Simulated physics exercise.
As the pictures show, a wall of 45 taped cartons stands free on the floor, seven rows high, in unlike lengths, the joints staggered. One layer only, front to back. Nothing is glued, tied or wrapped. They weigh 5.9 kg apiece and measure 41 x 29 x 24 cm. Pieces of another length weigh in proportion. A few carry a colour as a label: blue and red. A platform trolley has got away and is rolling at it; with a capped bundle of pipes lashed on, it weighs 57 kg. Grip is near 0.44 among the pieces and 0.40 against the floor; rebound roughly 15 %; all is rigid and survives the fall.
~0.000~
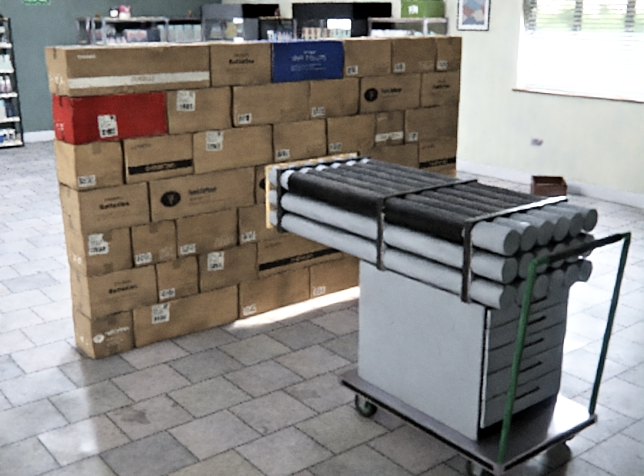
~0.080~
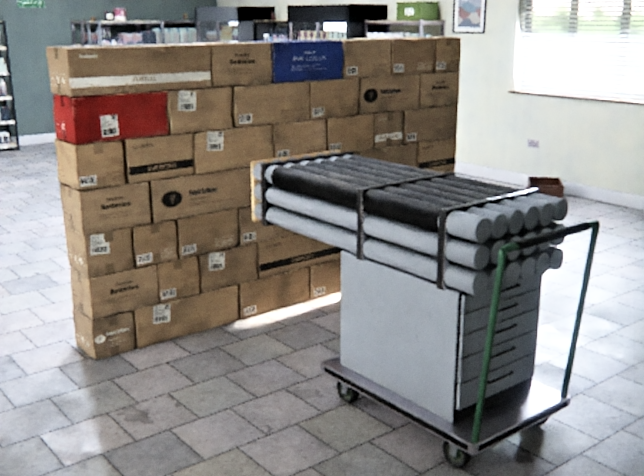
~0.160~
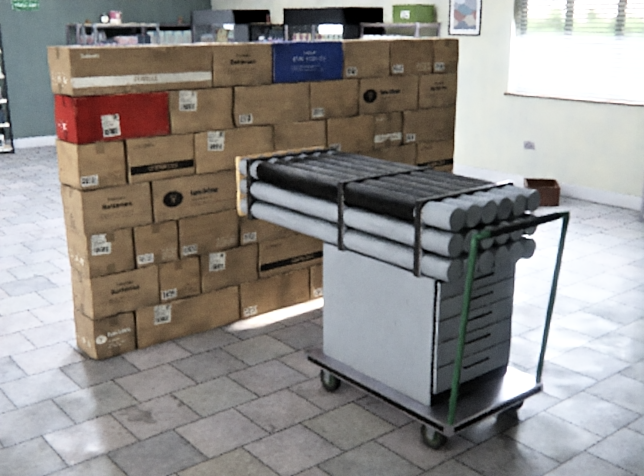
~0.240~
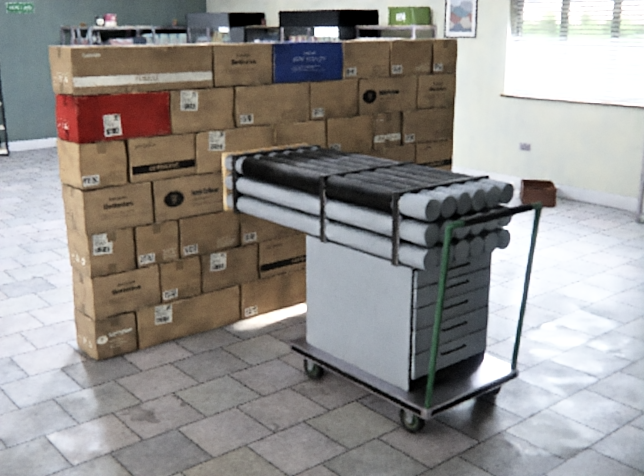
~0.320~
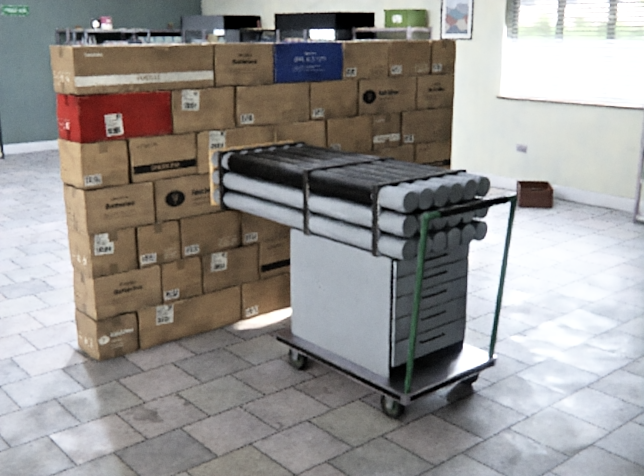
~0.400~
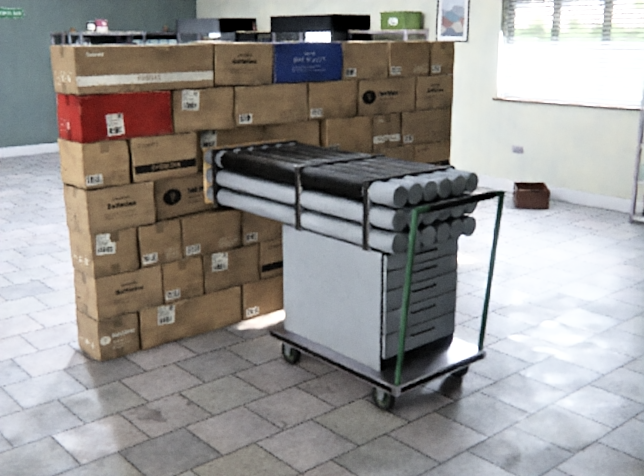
Platform trolley loaded with strapped grey and black pipes rolling leftward into a wall of stacked cartons, nudging a few slightly.
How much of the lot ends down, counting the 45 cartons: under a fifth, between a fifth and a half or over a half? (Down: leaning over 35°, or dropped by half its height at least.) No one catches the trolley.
It comes to fewer than one in five.
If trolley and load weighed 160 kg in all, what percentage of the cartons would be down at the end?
Then about 30 per cent.
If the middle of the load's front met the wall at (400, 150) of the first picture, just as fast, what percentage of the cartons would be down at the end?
In that case about 30 per cent.
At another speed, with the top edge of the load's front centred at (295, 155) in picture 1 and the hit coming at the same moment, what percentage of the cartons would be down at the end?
Then about 0 per cent.
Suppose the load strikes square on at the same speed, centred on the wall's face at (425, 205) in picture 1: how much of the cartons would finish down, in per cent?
In that case about 0 per cent.
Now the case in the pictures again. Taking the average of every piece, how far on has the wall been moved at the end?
Roughly 0 cm.
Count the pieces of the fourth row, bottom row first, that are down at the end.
The count is 0.
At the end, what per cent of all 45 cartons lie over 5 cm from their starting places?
Shifted: 15 per cent.
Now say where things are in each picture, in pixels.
In the first picture (each place is the centre of the face we see best; the camera moves round a little), load (272, 187) 62 cm short of the wall; blue carton (310, 61); red carton (122, 117); all as stacked.
Load (257, 181) 46 cm short of the wall; blue carton (310, 61), in the second picture.
Load (242, 177) 30 cm short of the wall; blue carton (310, 62), in the third picture.
Load (228, 172) 15 cm short of the wall; blue carton (310, 62), in the fourth picture.
Load (215, 168) just touching; blue carton (310, 62), in the fifth picture.
Load (208, 166) 9 cm into the wall's line; blue carton (310, 63); red carton (129, 116); 6 have shifted, in the sixth picture.
By 0.46 s, load 14 cm past the wall's line, still rolling; none of the 45 cartons down, 10 disturbed; blue carton moved 25 mm.
By 0.56 s, load 17 cm past the wall's line, still rolling; none of the 45 cartons down, 14 disturbed; blue carton moved 7 cm; red carton moved 22 mm.
By 1.02 s, load 18 cm past the wall's line, stopped; none of the 45 cartons down, 14 disturbed; red carton tilted 5°; blue carton tilted 5°.
By 1.54 s, load 16 cm past the wall's line, still rolling; none of the 45 cartons down, 13 disturbed; blue carton moved 59 mm.
When it is over (2.2 s), load 14 cm past the wall's line, stopped; none of the 45 cartons down, 12 disturbed; red carton unmoved; blue carton moved 57 mm. That is 0 per cent. In pixels of the last frame, middles, red carton near (114, 114), blue carton near (291, 62).
